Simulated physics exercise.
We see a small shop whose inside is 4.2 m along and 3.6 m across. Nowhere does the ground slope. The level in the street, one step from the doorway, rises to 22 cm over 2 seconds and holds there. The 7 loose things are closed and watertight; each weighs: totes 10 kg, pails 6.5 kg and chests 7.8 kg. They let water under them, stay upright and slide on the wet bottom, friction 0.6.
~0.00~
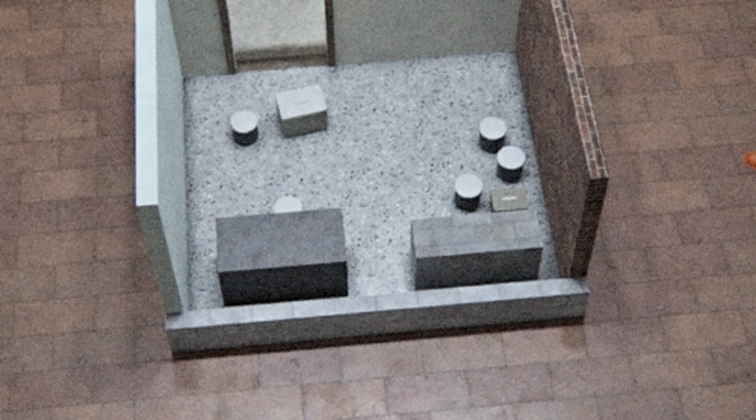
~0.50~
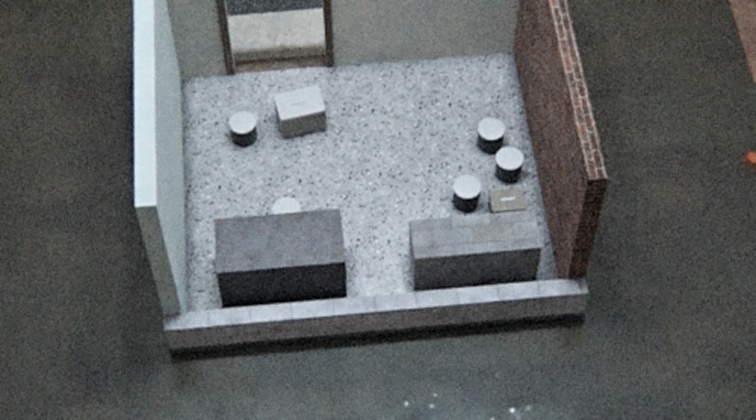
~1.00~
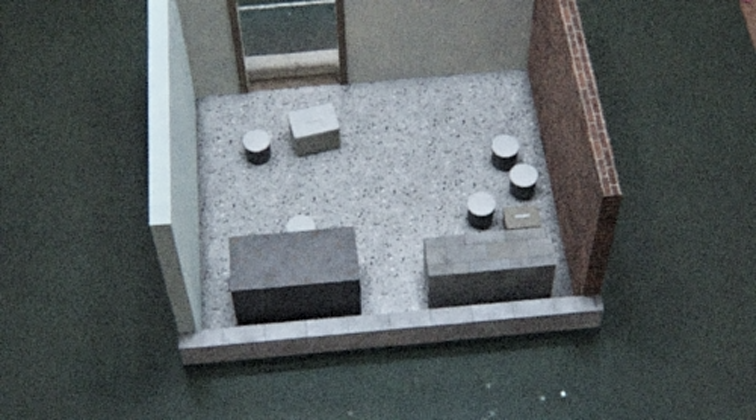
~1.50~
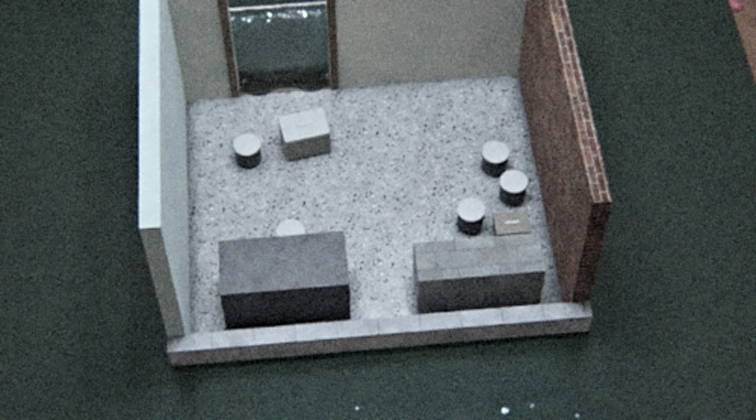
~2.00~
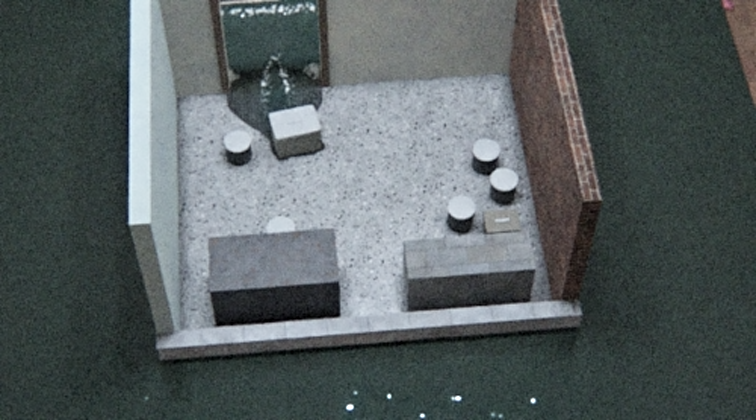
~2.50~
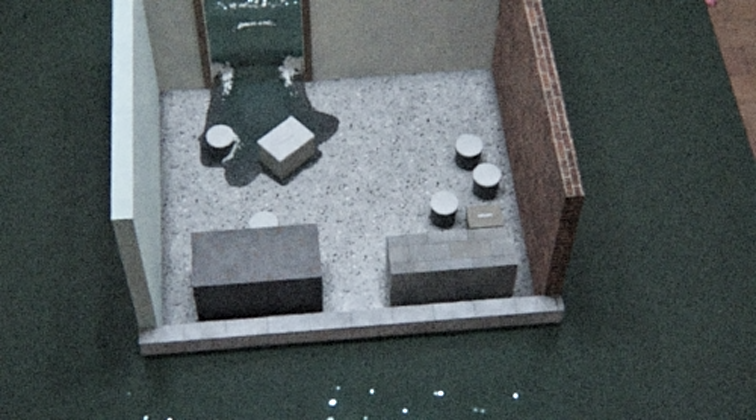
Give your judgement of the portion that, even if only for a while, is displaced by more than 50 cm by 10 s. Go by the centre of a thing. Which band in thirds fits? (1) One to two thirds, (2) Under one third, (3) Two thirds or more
Two thirds or more (3).
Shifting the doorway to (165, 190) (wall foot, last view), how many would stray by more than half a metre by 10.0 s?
That gives 6 of them.
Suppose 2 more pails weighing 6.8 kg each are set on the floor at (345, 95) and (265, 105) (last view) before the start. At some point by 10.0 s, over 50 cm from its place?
In turn: Within the mark, beyond the mark.
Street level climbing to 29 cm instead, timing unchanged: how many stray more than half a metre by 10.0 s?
7.
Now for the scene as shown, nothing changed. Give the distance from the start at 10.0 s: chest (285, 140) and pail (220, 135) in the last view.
Net displacement, in order: 250 cm; 250 cm.
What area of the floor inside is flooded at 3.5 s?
Some 7.0 m2 of it.
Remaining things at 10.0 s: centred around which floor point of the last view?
It works out to somewhere near (403, 181) on the floor.
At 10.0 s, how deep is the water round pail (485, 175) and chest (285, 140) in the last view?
First roughly 12 cm, second roughly 13 cm.
After 3.5 s 2 of 7 are over 50 cm from their spots; 0 afloat.
After 4.5 s 2 of 7 are over 50 cm from their spots; 2 afloat.
After 7.0 s 3 of 7 are over 50 cm from their spots; 3 afloat.
After 10.0 s 7 of 7 are over 50 cm from their spots, and 7 have been at some point; 6 afloat.
